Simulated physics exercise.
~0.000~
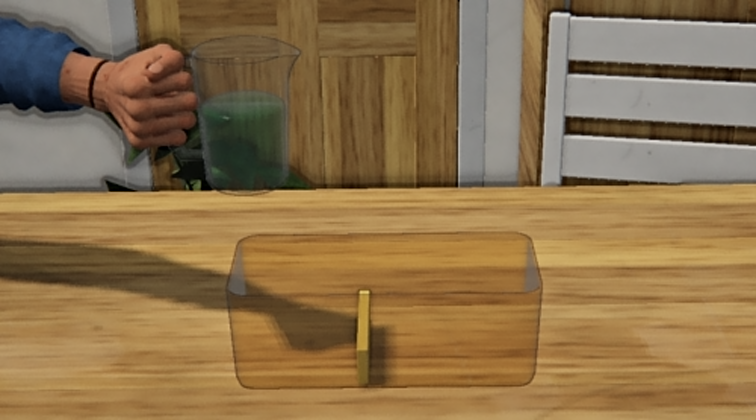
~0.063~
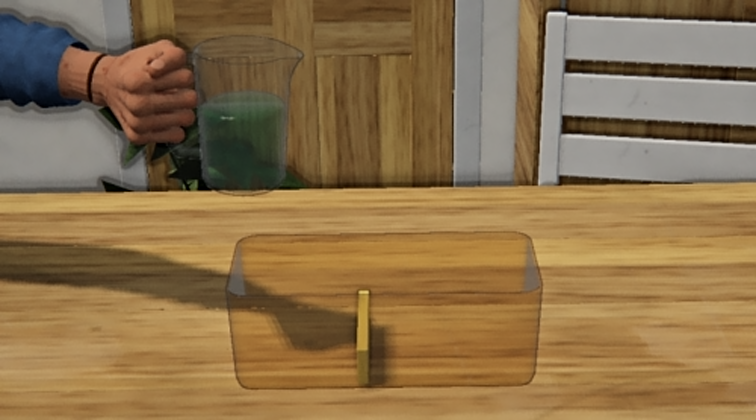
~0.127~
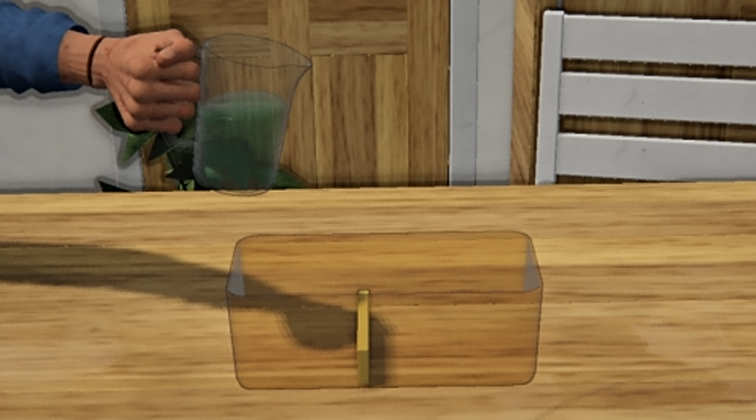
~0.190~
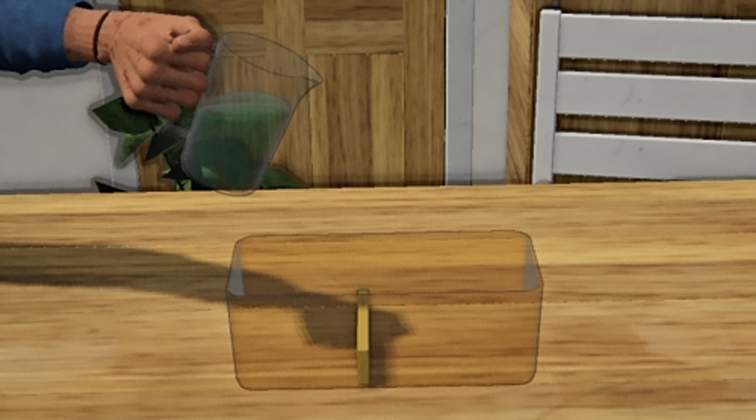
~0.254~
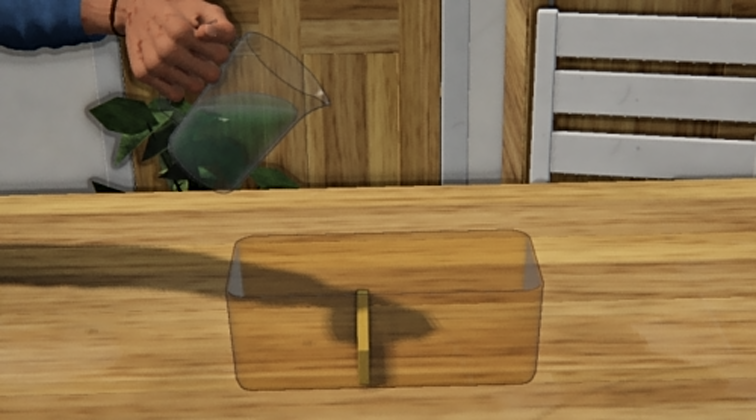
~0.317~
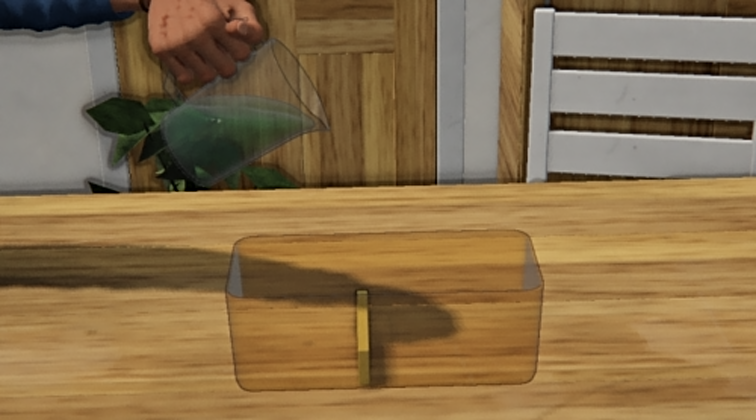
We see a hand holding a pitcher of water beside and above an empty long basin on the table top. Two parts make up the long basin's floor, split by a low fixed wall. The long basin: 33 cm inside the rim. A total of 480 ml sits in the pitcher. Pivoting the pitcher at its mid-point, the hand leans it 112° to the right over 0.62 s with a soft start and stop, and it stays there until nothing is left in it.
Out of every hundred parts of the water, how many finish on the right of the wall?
About 91 in every hundred.
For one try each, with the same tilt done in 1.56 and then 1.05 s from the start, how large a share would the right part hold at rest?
90 per cent first, 90 per cent second.
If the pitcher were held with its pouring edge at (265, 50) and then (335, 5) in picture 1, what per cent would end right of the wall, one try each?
First 15, then 85 per cent.
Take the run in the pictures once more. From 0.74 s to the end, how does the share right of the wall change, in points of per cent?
Net change: A rise of about 28 %.
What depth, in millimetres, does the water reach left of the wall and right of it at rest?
2 mm left, 18 mm right.
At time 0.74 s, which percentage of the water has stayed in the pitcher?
12 per cent or thereabouts.
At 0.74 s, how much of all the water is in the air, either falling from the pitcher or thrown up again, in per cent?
Roughly 20 %.
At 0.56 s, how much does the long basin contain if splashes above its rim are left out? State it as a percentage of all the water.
10 %, give or take.
By 0.56 s the tilt is 109° and 59 per cent is still to pour, 1 is left of the wall and 9 right of it.
By 0.74 s the tilt is 112° and 13 per cent is still to pour, 4 is left of the wall and 63 right of it.
By 0.92 s the tilt is 112° and 1 per cent is still to pour, 5 is left of the wall and 88 right of it.
By 1.12 s the tilt is 112° and 0 per cent is still to pour, 7 is left of the wall and 91 right of it.
At rest 7 per cent lies left of the wall, 91 right of it and 2 outside.
